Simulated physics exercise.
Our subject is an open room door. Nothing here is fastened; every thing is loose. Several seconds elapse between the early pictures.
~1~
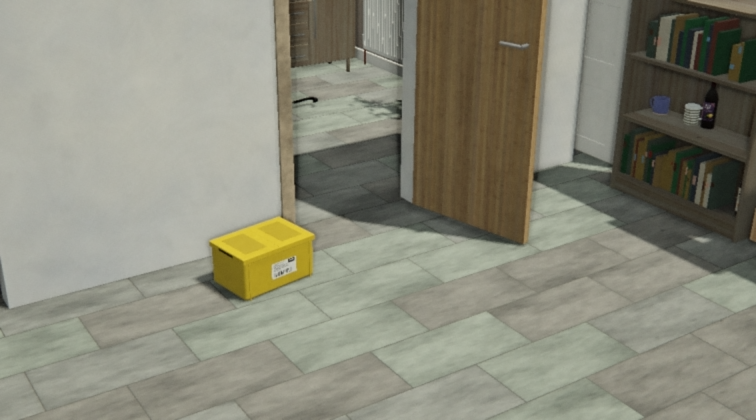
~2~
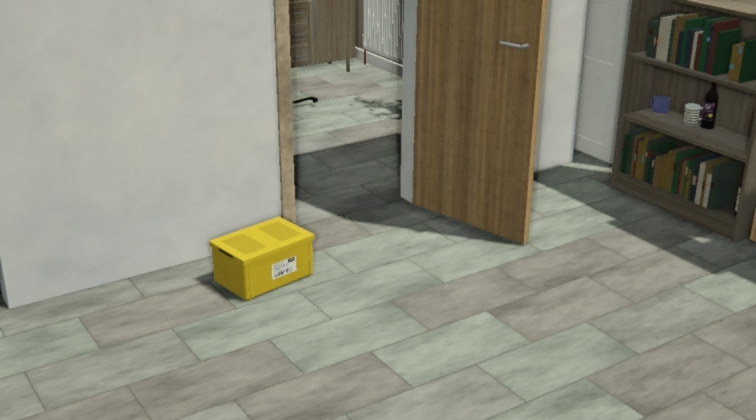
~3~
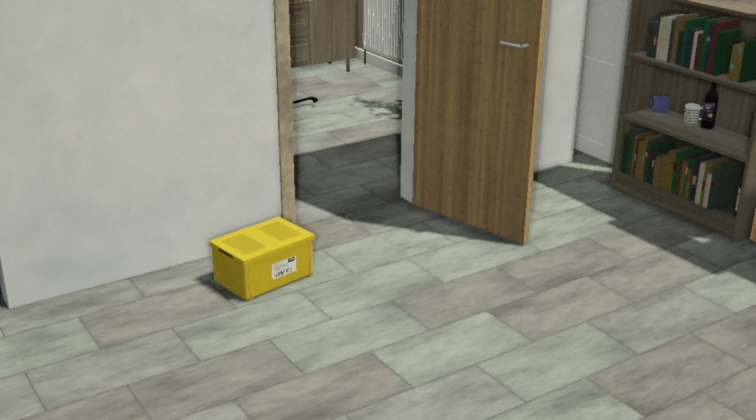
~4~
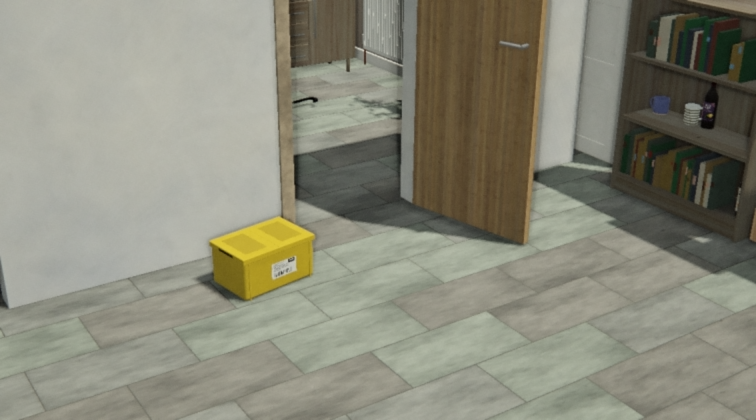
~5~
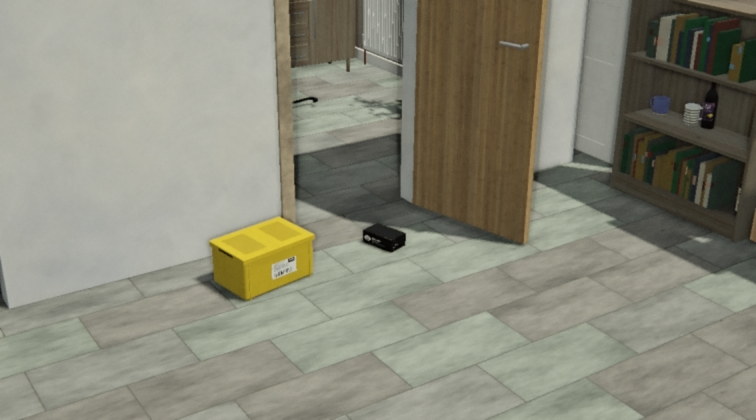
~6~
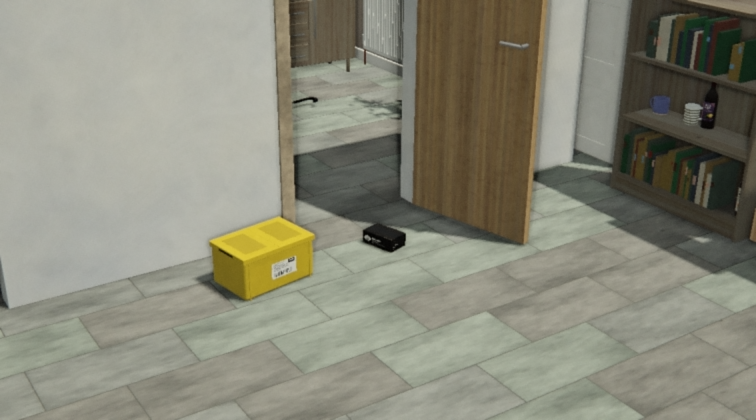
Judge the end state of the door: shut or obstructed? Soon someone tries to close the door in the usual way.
Chances are the door will go the distance.
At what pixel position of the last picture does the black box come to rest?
Close to (285, 205) in the last picture.
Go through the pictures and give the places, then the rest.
In the first frame, door wide open and still; yellow tote (263, 258).
In the second frame, door wide open and still; yellow tote (263, 258).
In the third frame, door wide open and still; yellow tote (263, 258).
In the fourth frame, door wide open and still; yellow tote (263, 258).
In the fifth frame, door wide open and still; yellow tote (263, 258).
In the sixth frame, door wide open and still; black box (384, 238); yellow tote (263, 258).
Then, 1.00 s on from there, open by 39°; black box shifted a little near (363, 236).
Then, 1.30 s on from there, open by 10°; black box shifted well along near (310, 225).
In the end, open by 0°; moved from the start, black box; yellow tote unmoved. At the end, from the last picture's camera, black box near (285, 205).
